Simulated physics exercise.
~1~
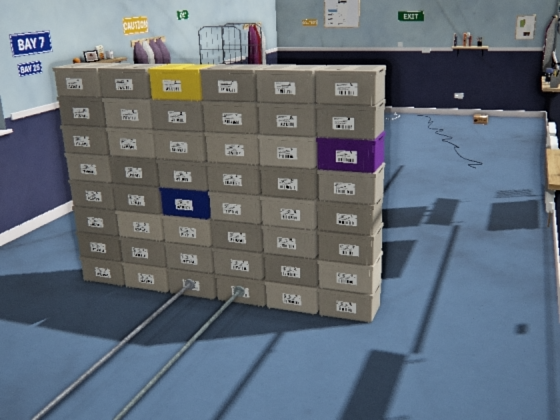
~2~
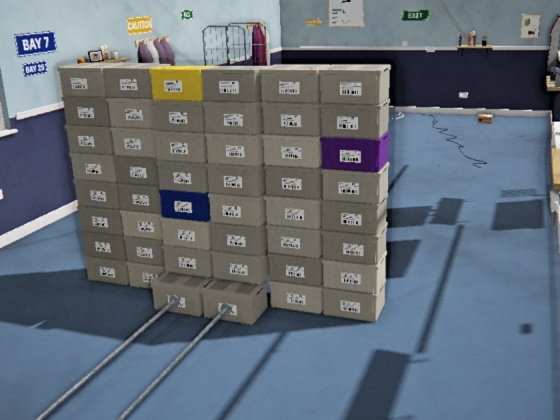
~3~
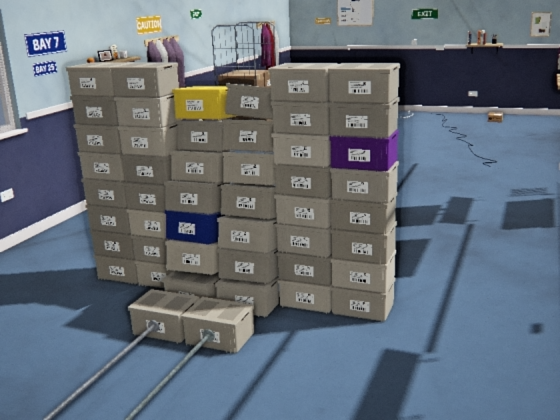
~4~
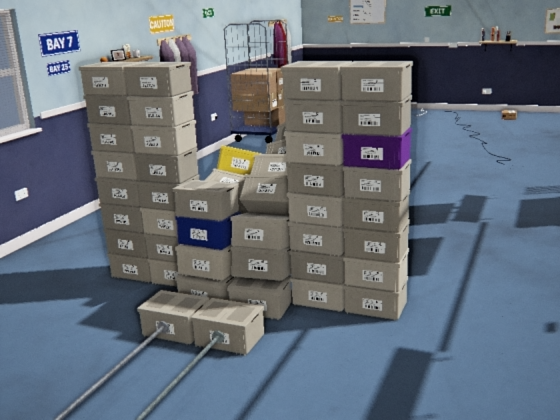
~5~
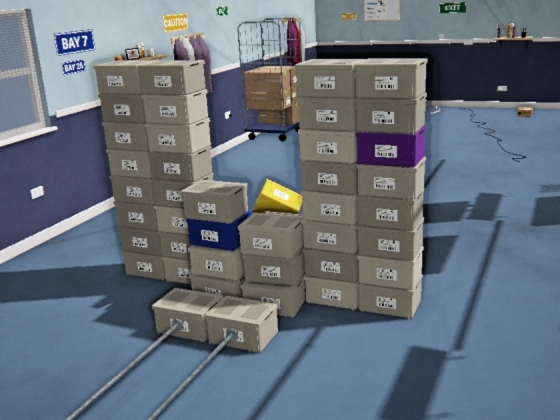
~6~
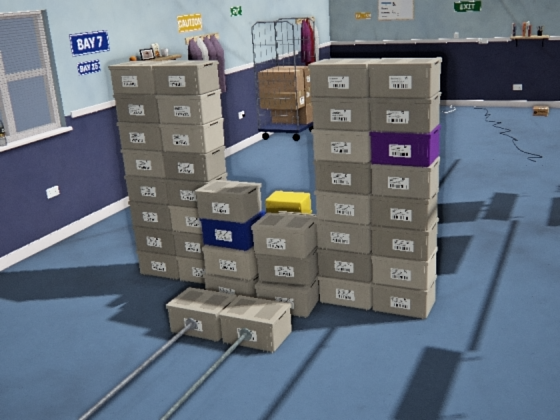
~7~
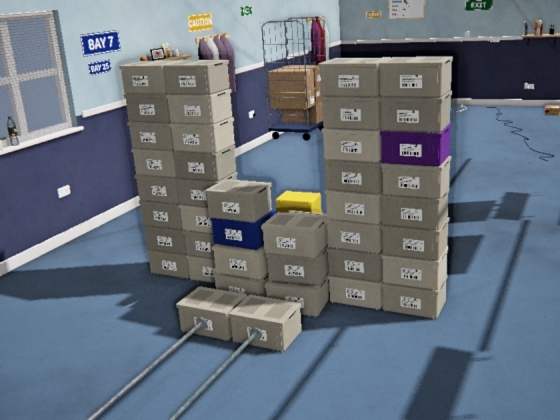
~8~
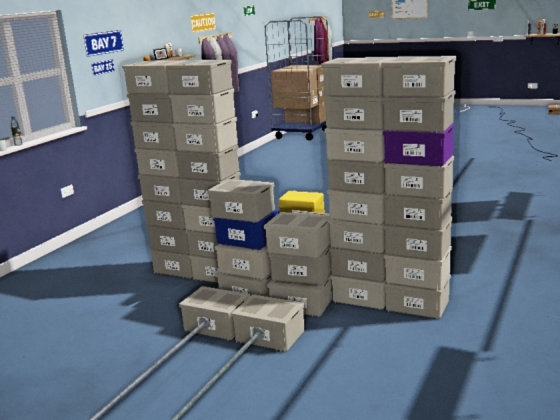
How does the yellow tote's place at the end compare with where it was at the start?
At the start it sits in the top row of the wall, left of the middle. At the end it lies upside down, low in the gap between the two standing sides, behind the front totes and to the right of the blue one.
